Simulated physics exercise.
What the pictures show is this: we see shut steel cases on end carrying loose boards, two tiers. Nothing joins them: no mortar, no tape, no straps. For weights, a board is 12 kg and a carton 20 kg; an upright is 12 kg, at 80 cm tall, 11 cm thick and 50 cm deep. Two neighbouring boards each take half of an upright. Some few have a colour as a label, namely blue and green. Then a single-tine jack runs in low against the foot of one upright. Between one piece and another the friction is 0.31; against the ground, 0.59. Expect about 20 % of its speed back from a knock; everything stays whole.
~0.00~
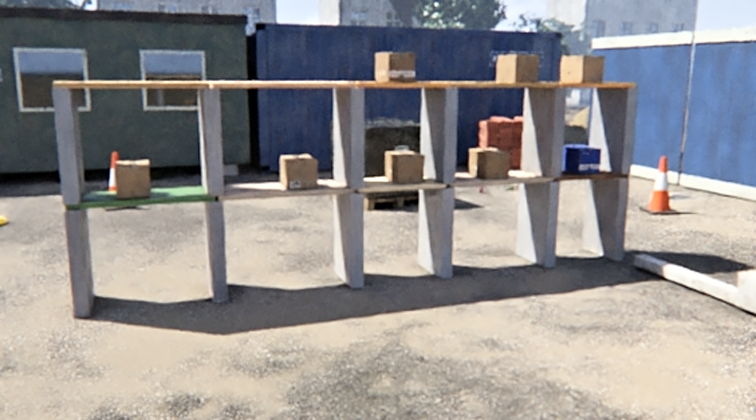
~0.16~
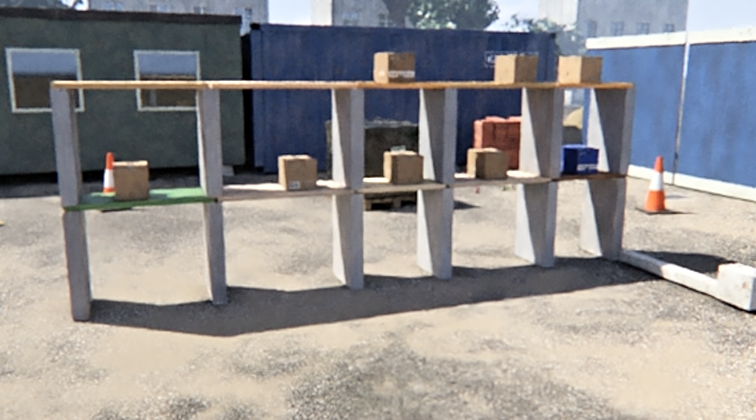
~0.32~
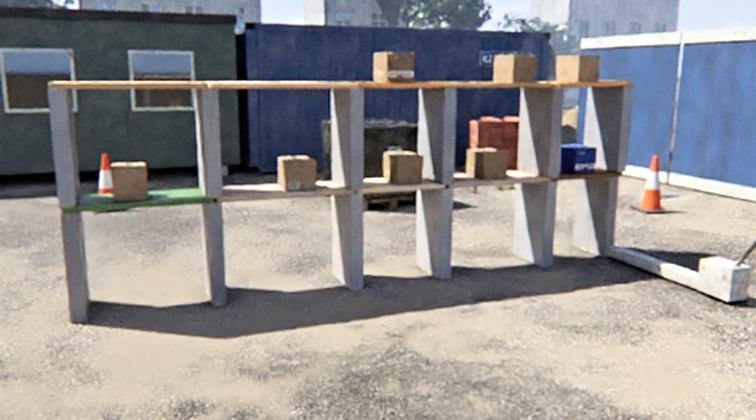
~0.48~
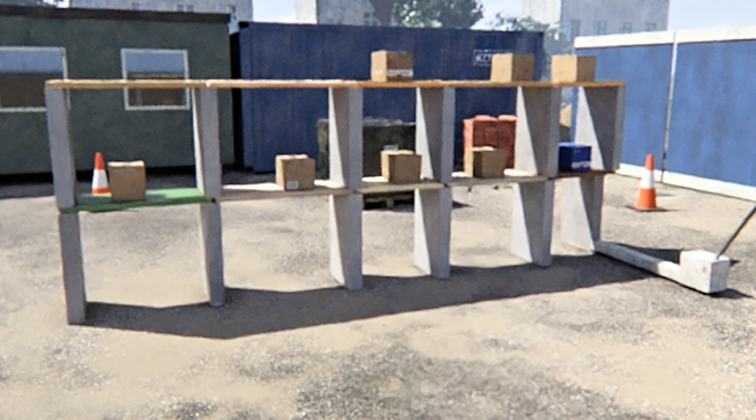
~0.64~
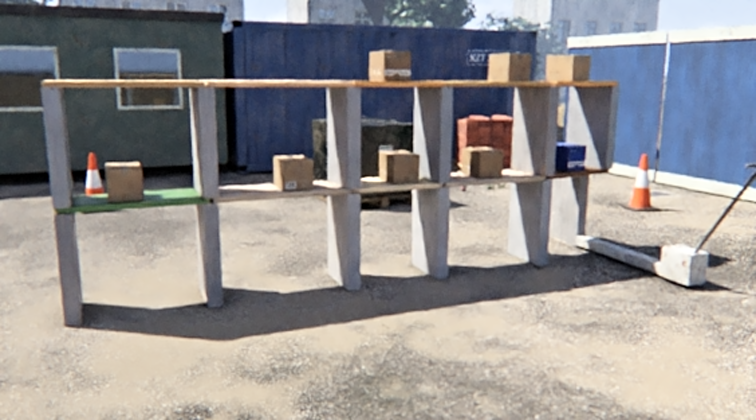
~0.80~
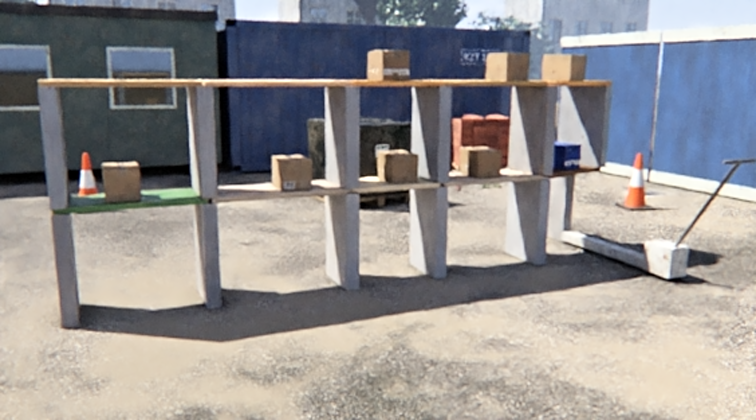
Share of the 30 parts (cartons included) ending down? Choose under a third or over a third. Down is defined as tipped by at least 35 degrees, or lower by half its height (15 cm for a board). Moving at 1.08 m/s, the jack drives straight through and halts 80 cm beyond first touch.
It works out to under a third of the lot.
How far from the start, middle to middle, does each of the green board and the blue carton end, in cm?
Approx. distance from start in cm - green 0, blue 80.
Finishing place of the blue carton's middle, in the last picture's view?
Roughly at (551, 241).
After 1.16 s, none of the 30 pieces down, 7 disturbed; blue carton 5° from how it stood.
After 1.74 s, 5 of the 30 pieces down; blue carton 48° from how it stood, 20 cm lower.
After 1.94 s, 5 of the 30 pieces down; blue carton on its side.
In the end (6.1 s), 5 of the 30 pieces down; blue carton on its side; green board unmoved. That is 17 per cent. From the last view, middles, blue carton near (551, 241), green board near (132, 200).
